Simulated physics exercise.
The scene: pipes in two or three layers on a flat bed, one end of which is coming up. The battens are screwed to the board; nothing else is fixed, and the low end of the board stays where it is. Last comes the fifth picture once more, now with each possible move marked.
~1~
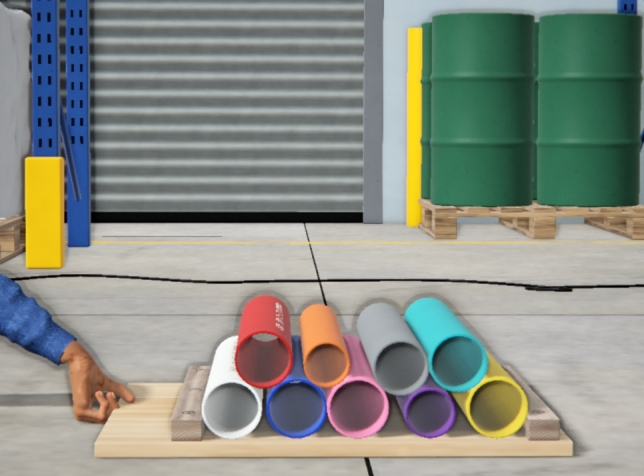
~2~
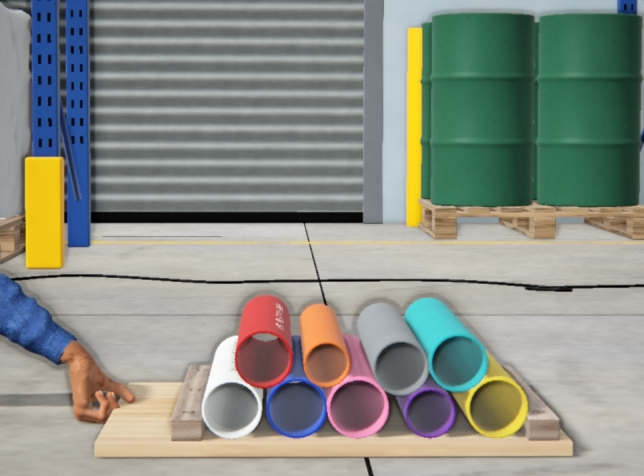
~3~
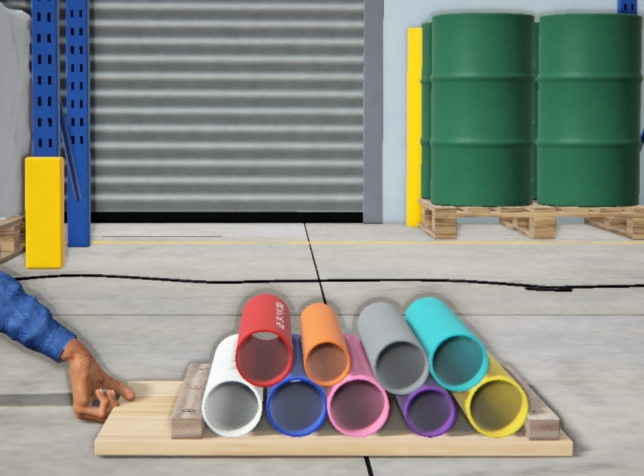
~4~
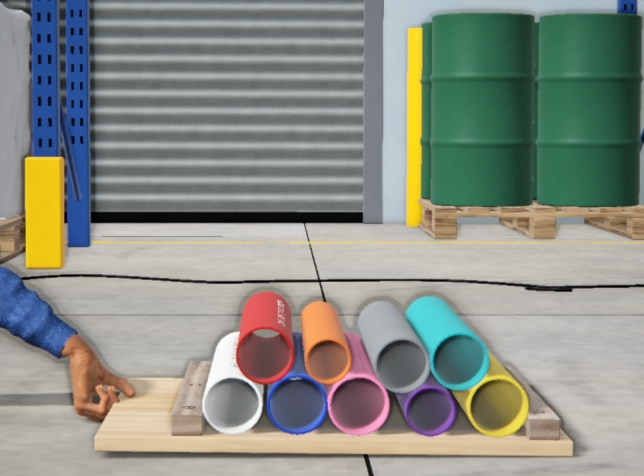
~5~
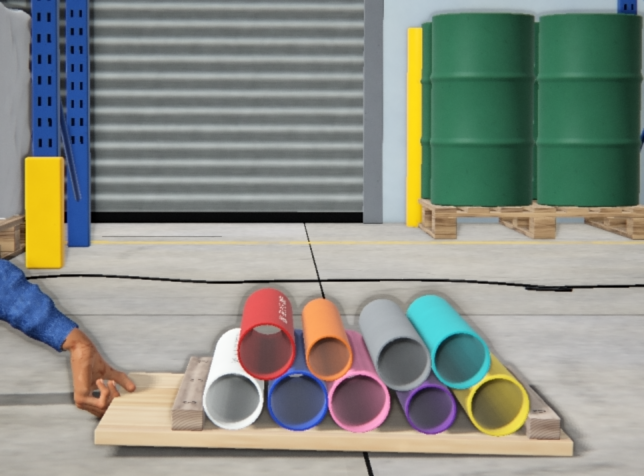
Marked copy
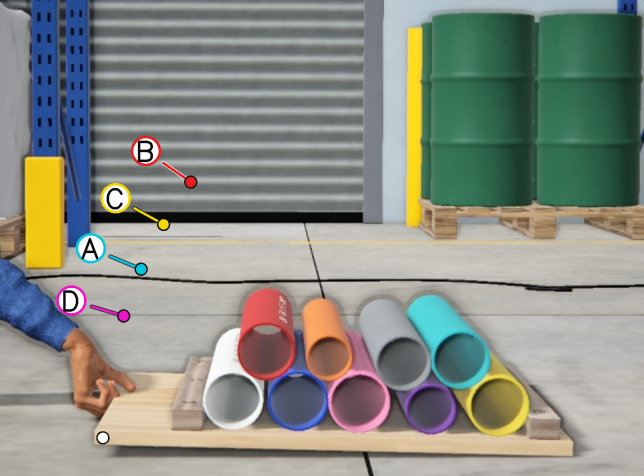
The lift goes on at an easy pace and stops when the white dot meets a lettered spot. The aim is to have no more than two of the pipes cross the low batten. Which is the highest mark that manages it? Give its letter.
It can be raised to C.
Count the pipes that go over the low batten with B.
The count is four.
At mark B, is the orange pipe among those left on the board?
No.
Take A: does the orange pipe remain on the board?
Yes.
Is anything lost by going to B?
Yes.
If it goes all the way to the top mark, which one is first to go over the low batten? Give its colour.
First is the turquoise one.
On the copy, A at (141, 269); B at (191, 182); C at (164, 224); D at (124, 316); the white dot at (103, 438).
On C. First, board at 17°.
Then, board at 29°.
Finally, board at 29°, two over the low batten (grey, turquoise).
By contrast, A two over the low batten (grey, turquoise); B four over the low batten (grey, orange, red, turquoise); D one over the low batten (turquoise).
